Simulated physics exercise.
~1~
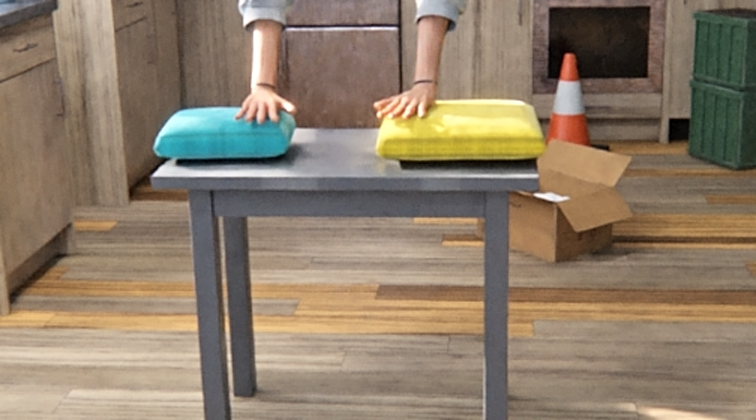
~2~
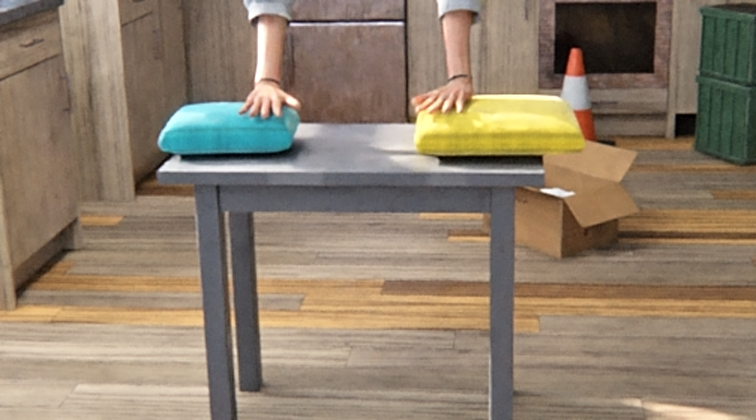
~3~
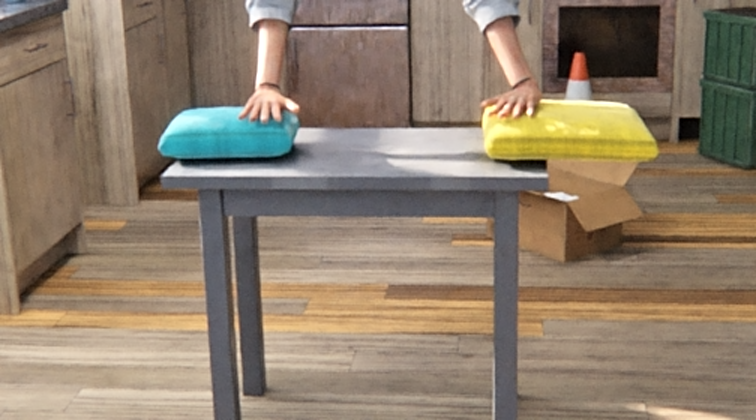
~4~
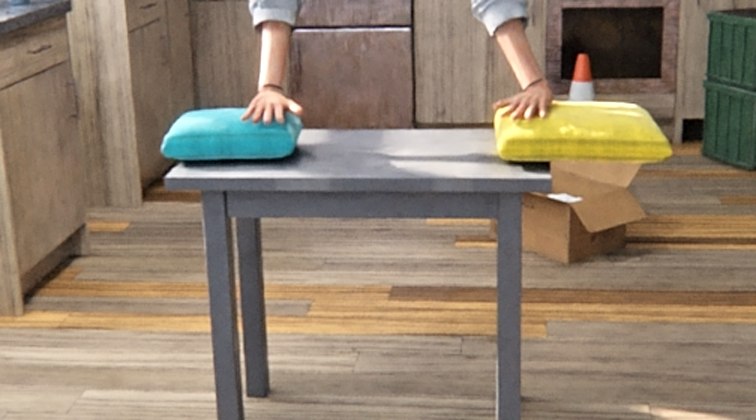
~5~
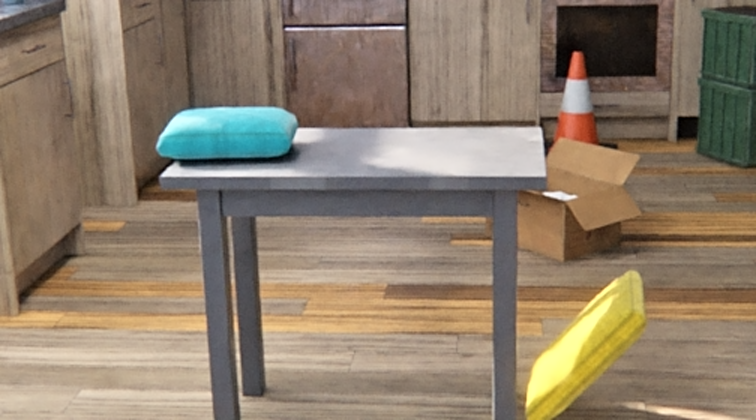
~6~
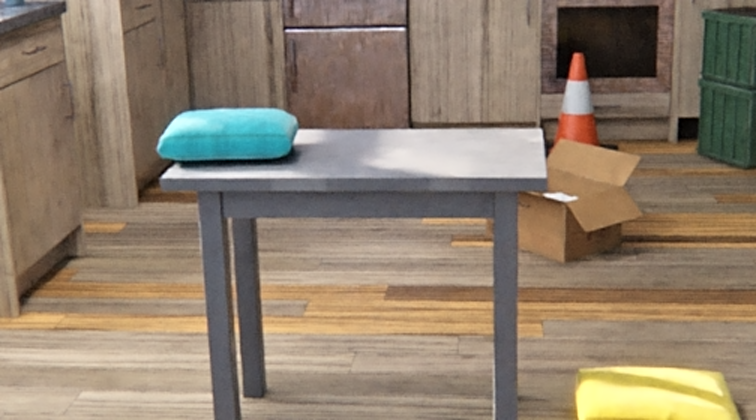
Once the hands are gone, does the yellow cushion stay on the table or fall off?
It tips over the right end of the table and falls to the floor, while the turquoise bag stays on top.
A hand pushes a yellow cushion past a table's edge; it falls, the turquoise bag stays.
